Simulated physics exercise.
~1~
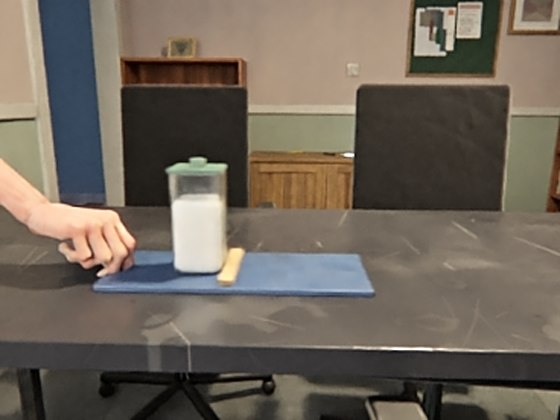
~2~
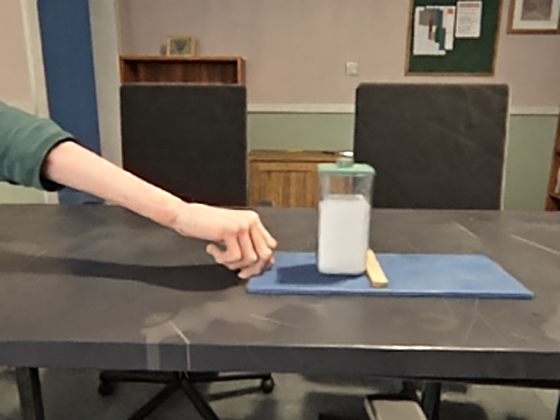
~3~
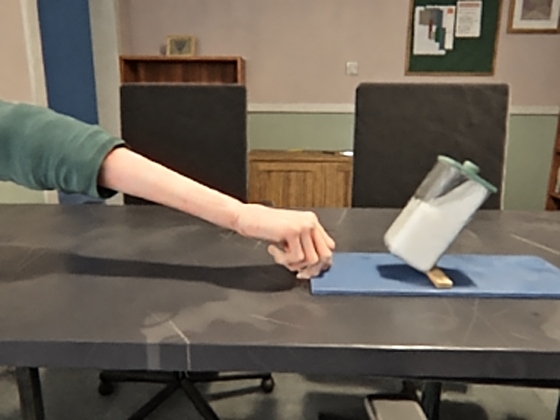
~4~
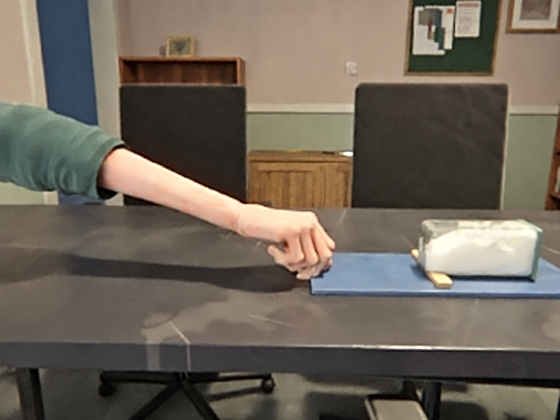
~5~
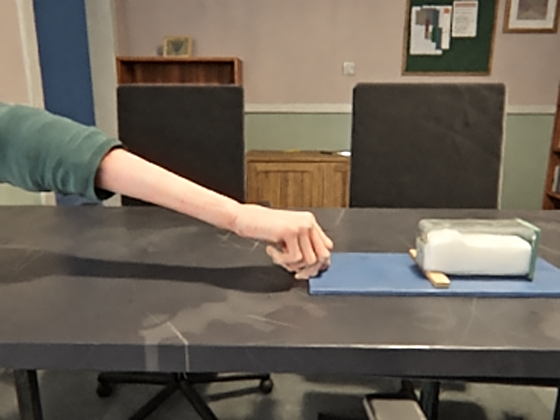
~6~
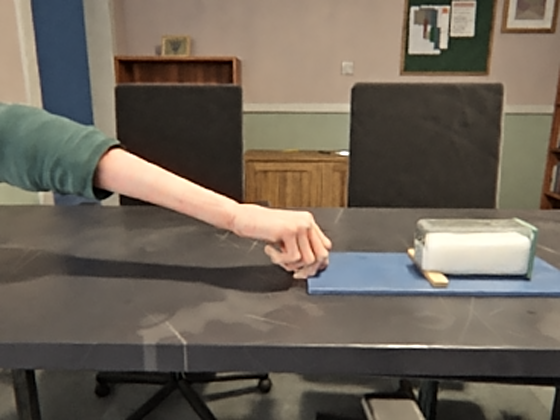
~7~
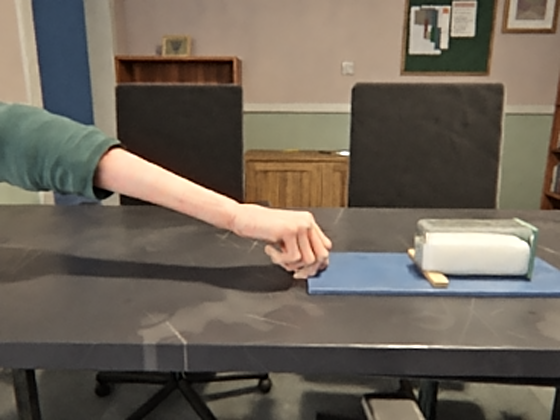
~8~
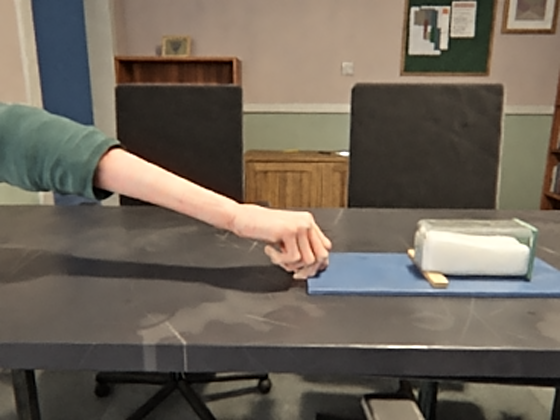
A clear, green-lidded canister partly filled with milk tipped over to the right as a hand slid the blue board beneath it rightward and stopped. It toppled over the wooden strip and ended up lying on its side, lid still on.
